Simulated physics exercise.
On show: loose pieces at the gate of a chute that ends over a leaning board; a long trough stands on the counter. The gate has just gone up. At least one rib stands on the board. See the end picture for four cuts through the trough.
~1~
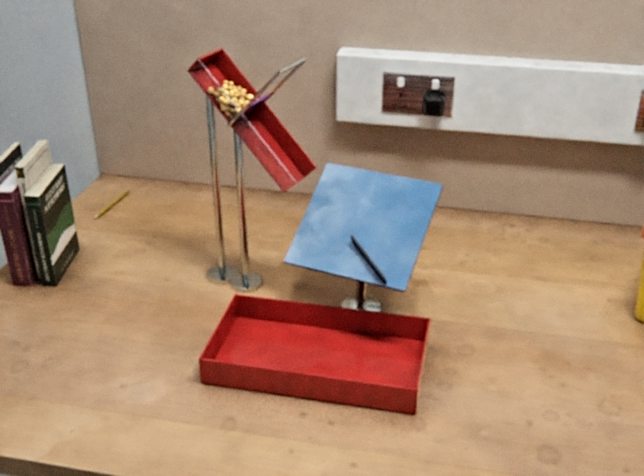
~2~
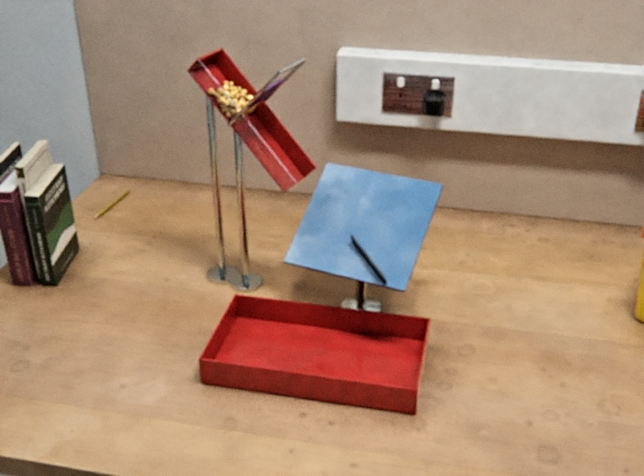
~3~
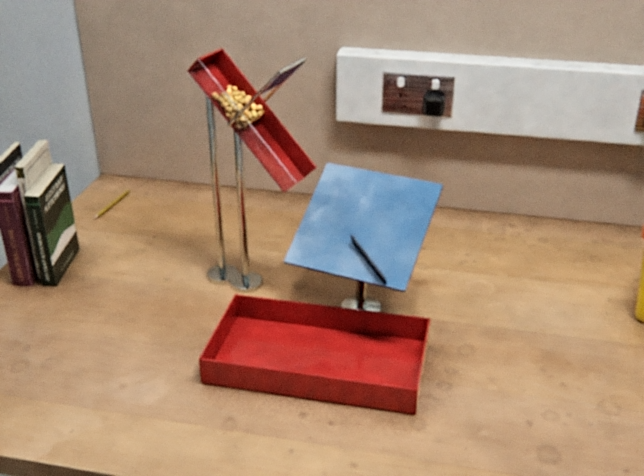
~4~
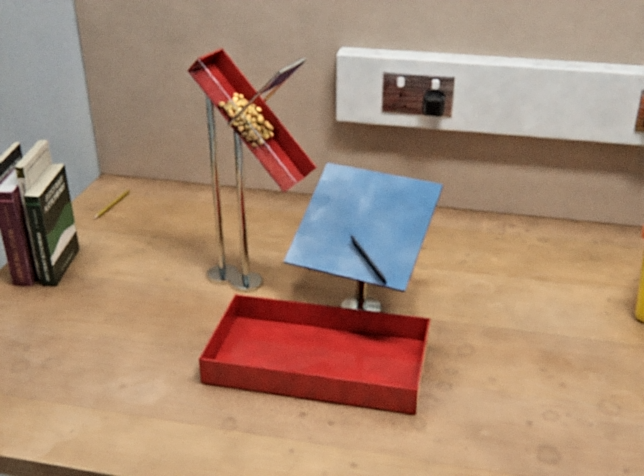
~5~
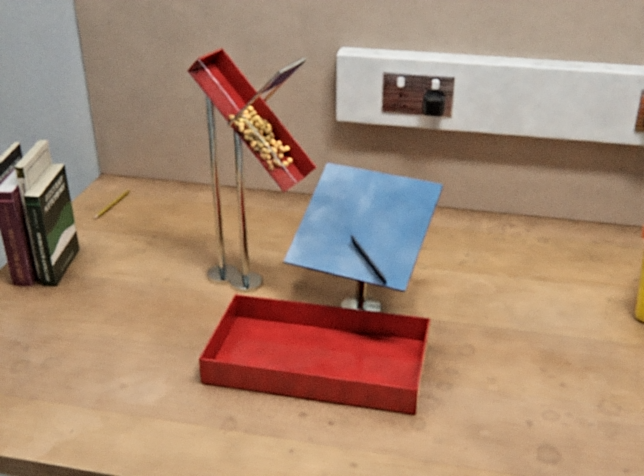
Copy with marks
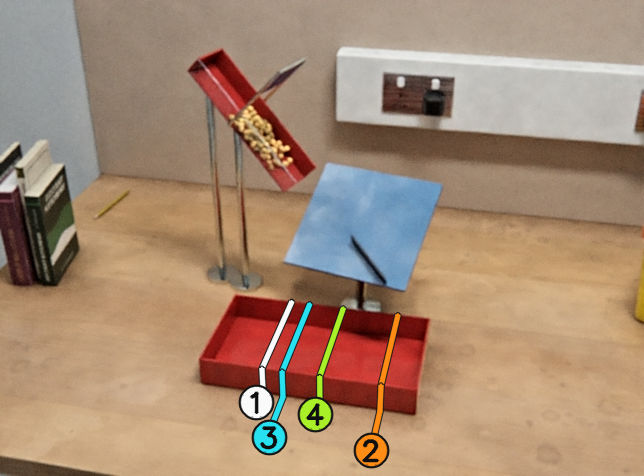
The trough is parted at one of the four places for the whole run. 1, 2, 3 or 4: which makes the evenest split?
4 works best here.
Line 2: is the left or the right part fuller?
Left.
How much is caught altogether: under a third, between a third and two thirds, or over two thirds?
About that: Over two thirds.
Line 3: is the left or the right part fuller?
Right.
On the marked copy, line 1 crosses the front rim at (262, 367); line 2 crosses the front rim at (381, 384); line 3 crosses the front rim at (282, 370); line 4 crosses the front rim at (320, 376).
With 1, of what is caught, a stray few on the left of the divider, nearly all on the right.
With 2, of what is caught, nearly all on the left of the divider, a small part on the right.
With 3, of what is caught, a small part on the left of the divider, most on the right.
With 4, of what is caught, about a third on the left of the divider, about two thirds on the right.
